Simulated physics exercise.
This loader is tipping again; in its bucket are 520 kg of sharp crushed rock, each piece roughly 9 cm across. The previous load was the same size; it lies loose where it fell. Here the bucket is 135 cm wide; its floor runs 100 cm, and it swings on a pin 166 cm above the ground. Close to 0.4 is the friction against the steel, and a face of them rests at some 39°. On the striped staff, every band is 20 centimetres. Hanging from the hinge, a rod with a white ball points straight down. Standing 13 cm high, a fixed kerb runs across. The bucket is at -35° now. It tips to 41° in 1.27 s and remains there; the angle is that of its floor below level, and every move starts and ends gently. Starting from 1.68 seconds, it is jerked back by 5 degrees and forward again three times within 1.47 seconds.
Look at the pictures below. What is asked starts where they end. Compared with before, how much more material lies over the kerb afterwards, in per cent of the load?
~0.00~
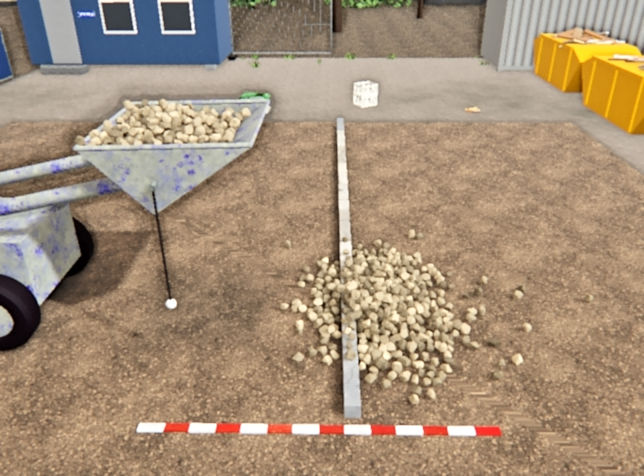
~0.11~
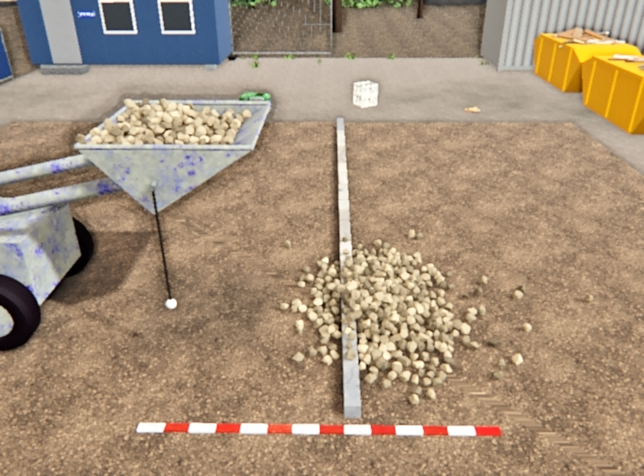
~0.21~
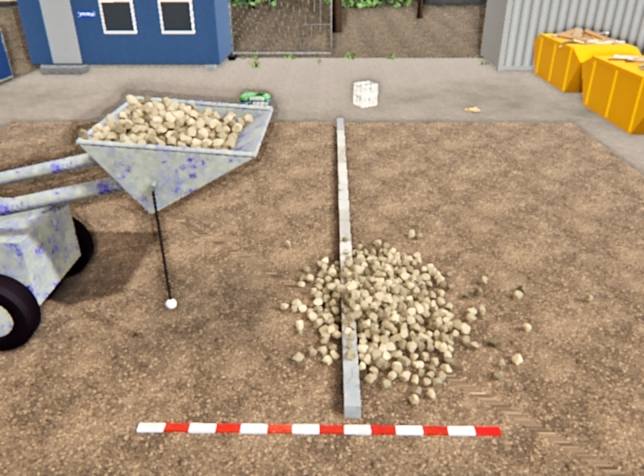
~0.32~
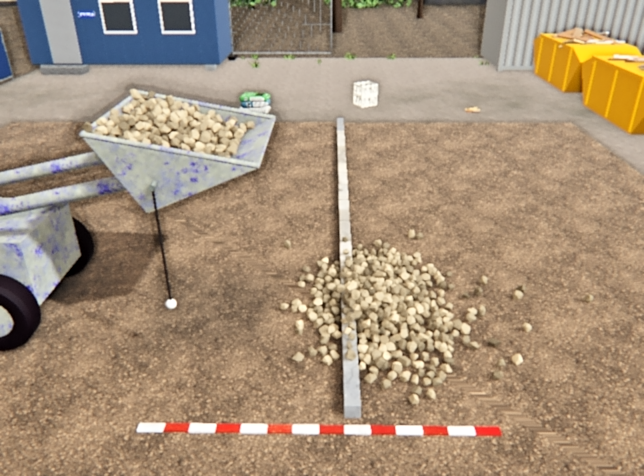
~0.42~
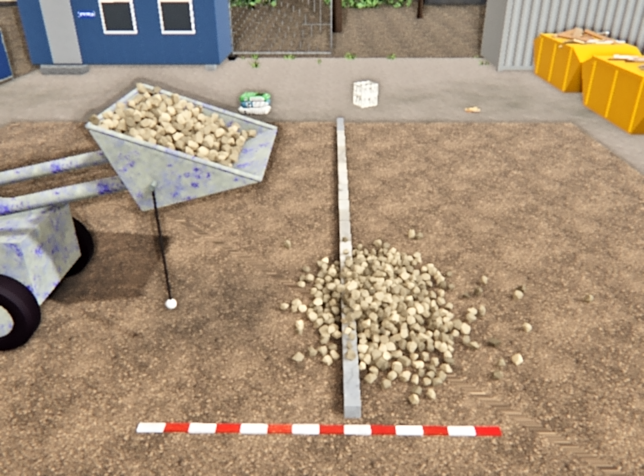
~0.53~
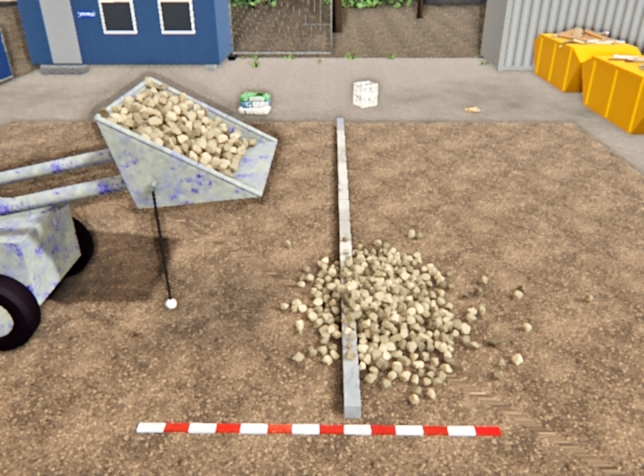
Some 1 per cent of a load more.
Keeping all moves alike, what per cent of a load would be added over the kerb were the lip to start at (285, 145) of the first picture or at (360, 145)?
Close to 10 per cent, followed by close to 85 per cent.
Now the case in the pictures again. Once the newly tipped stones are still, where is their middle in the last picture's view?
In the last view, about pixel (302, 299).
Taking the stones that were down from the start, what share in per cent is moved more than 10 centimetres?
0 %.
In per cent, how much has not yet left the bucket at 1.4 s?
Around 70 per cent of the load is still inside.
After 0.9 s the floor is at 29°; in per cent of one load, 100 in the bucket, 19 on this side of the kerb, 81 over the kerb; the foremost stones are at (514, 305).
After 1.4 s the floor is at 41°; in per cent of one load, 69 in the bucket, 51 on this side of the kerb, 81 over the kerb; the foremost stones are at (514, 305).
After 3.6 s the floor is at 41°; in per cent of one load, 0 in the bucket, 118 on this side of the kerb, 82 over the kerb; the foremost stones are at (514, 305).
After 6.4 s the floor is at 41°; in per cent of one load, 0 in the bucket, 118 on this side of the kerb, 82 over the kerb; the foremost stones are at (514, 305). Net gain over the kerb, 1.
